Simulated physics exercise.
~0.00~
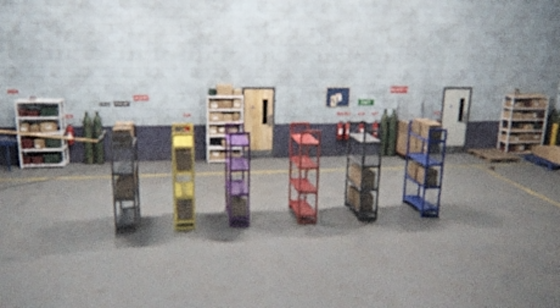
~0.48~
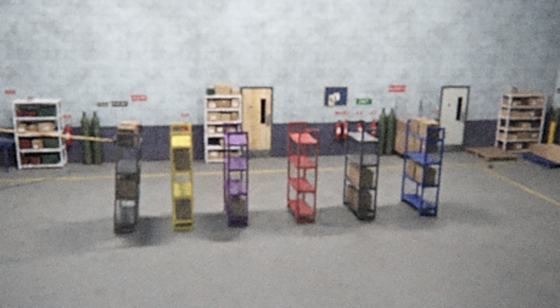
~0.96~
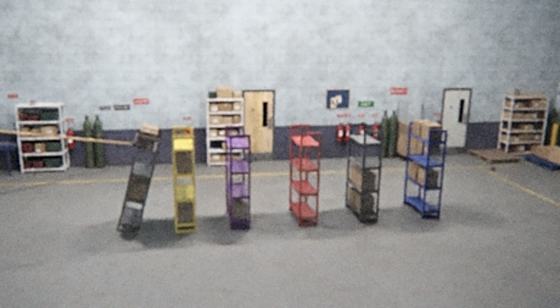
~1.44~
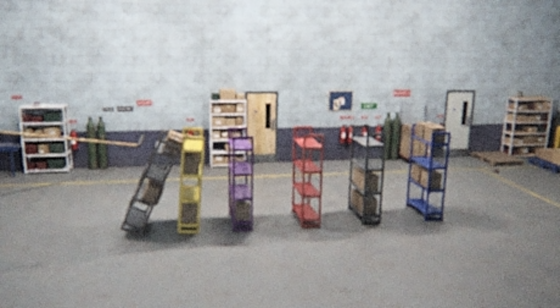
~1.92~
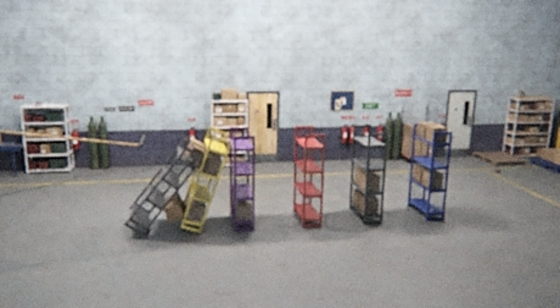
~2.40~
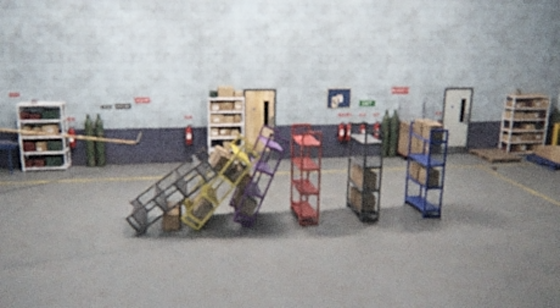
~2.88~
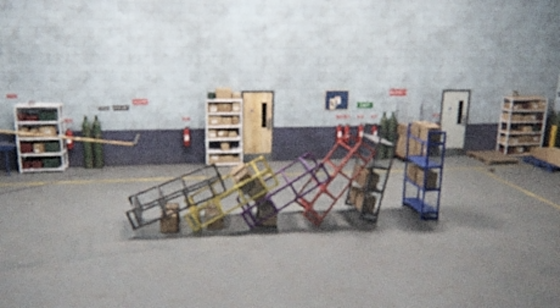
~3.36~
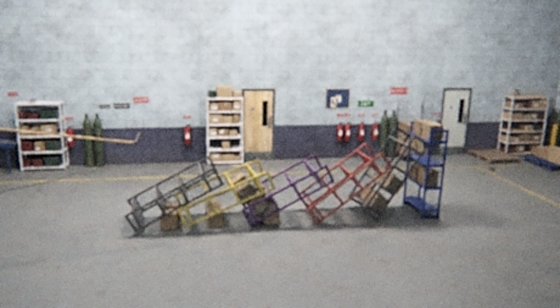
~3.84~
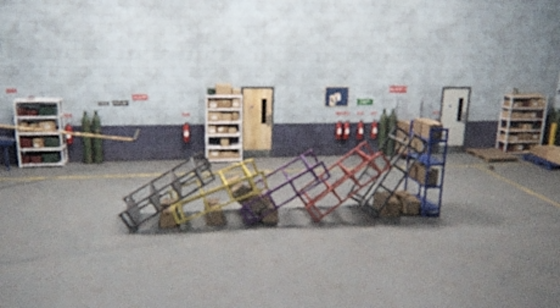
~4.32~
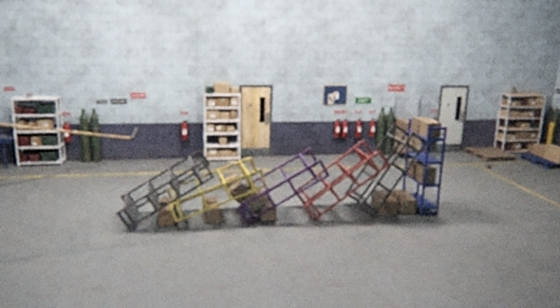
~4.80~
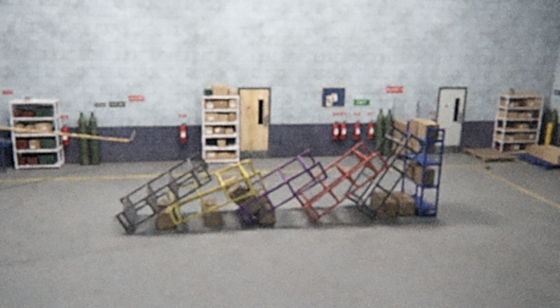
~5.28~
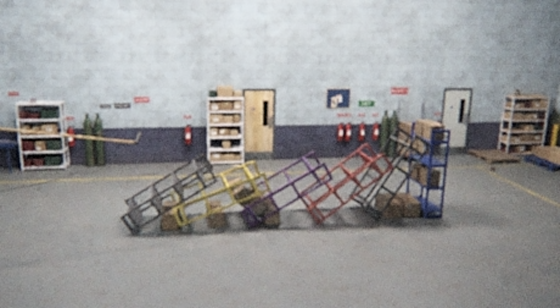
Row of warehouse shelf units toppling rightward one after another, cartons spilling, until five lean against the blue unit, still upright.
